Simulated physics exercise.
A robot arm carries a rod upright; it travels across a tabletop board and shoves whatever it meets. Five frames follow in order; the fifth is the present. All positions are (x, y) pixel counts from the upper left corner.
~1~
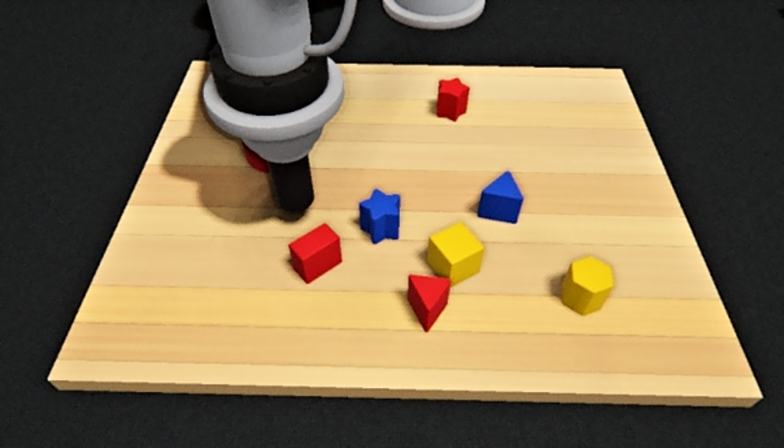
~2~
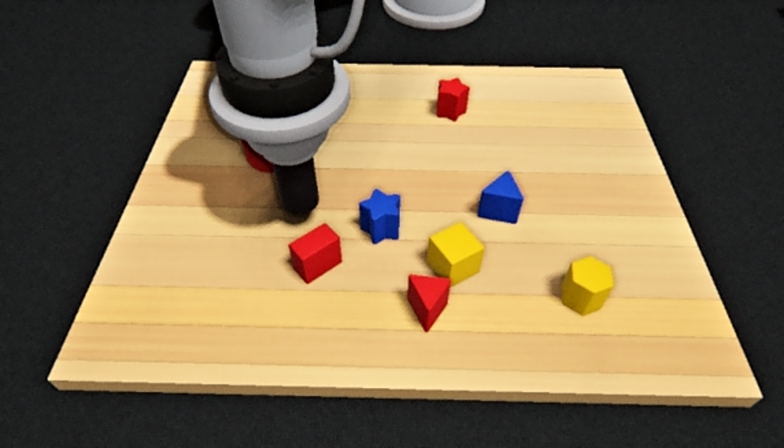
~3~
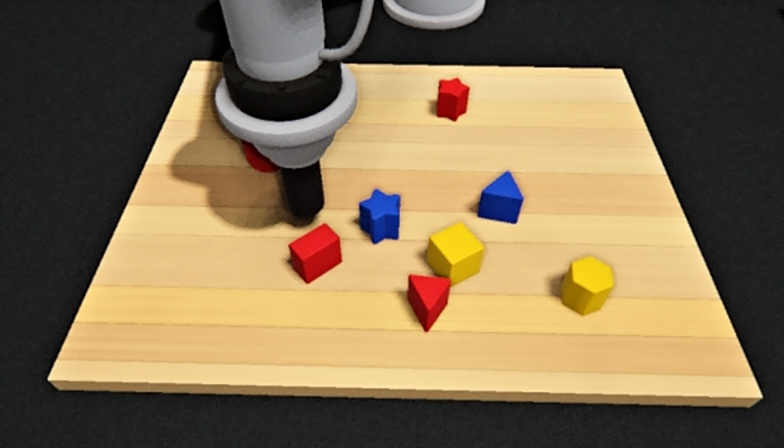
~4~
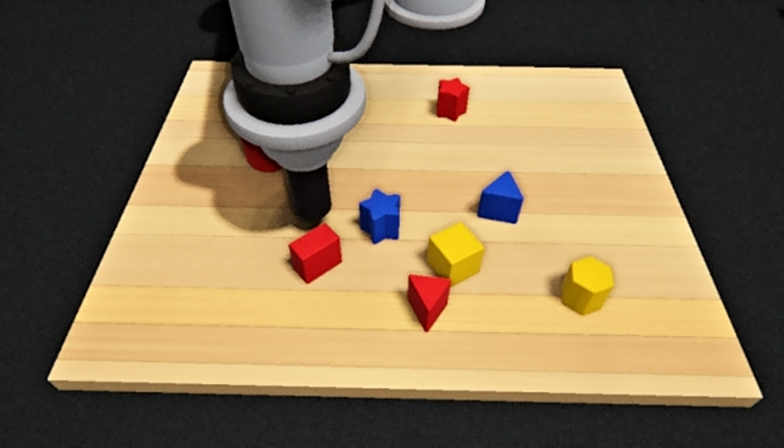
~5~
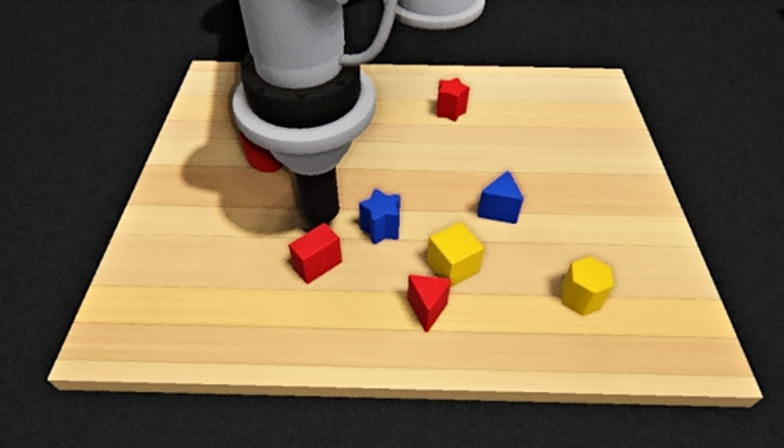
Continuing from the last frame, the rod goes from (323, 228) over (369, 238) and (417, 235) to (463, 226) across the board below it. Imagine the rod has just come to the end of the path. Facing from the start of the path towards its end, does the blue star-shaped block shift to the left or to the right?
Answer: Left.
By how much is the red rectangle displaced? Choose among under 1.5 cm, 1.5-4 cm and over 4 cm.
My estimate: Under 1.5 cm.
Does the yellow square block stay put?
My answer is yes.
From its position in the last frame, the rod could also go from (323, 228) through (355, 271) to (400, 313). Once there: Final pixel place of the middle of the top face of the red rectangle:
At pixel (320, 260).
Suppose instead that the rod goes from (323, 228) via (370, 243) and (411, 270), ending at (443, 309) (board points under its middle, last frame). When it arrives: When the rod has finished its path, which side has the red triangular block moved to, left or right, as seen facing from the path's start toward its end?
Answer: Rightward.
The first path, step by step. One third of the way, rod (369, 220); blue star-shaped block (409, 203), turned 15° anticlockwise.
Two thirds of the way, rod (419, 218); blue star-shaped block (452, 192), turned 50° anticlockwise.
At the end, rod (466, 209); red rectangle unmoved; blue star-shaped block (477, 177), turned 105° anticlockwise; yellow square block unmoved; blue triangular block (516, 179), turned 45° clockwise.
